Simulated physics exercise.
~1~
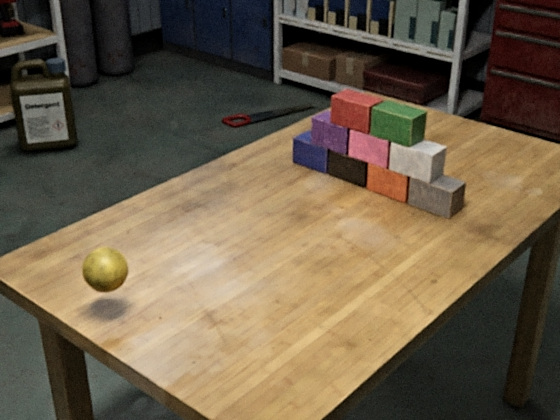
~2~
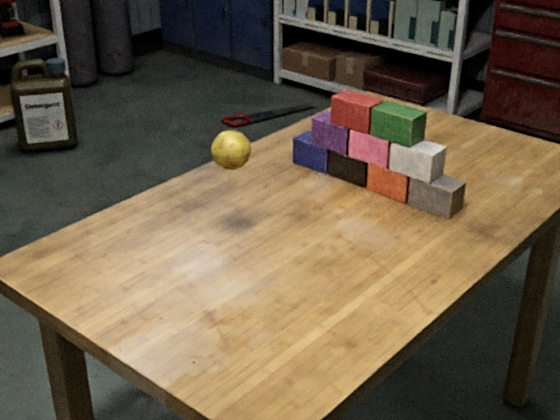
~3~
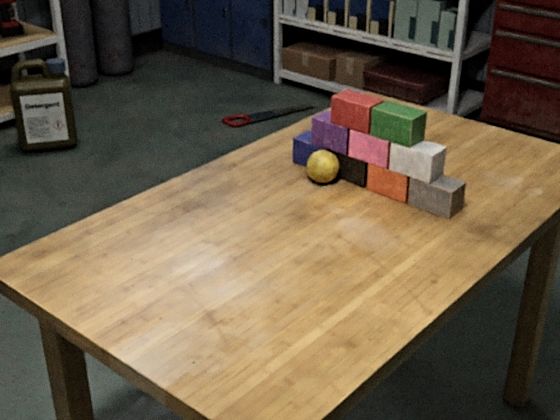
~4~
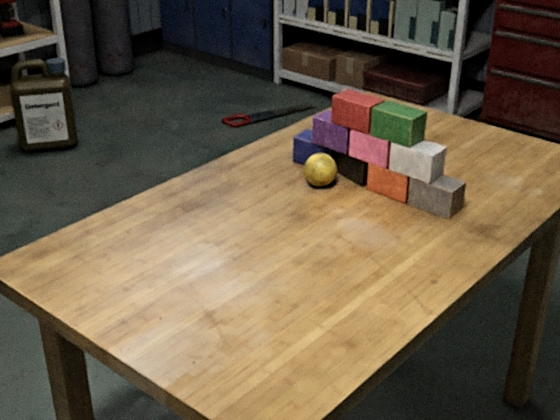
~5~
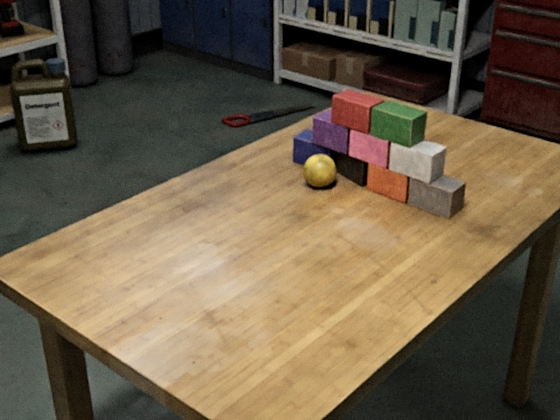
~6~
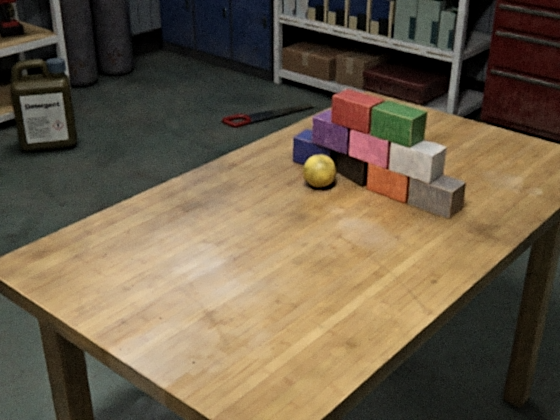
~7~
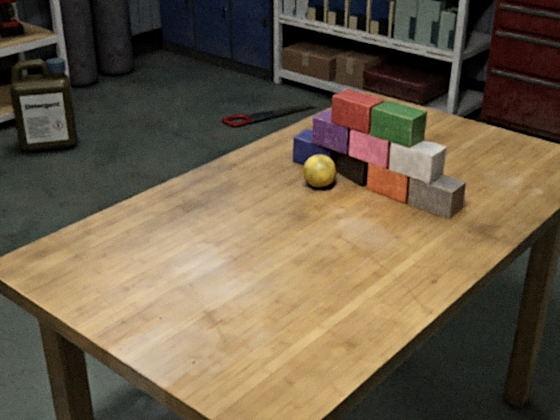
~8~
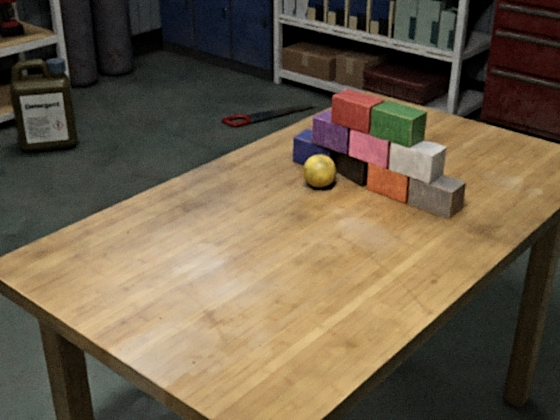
A yellow ball flies right across a table, meets the stacked blocks and rests beside them.
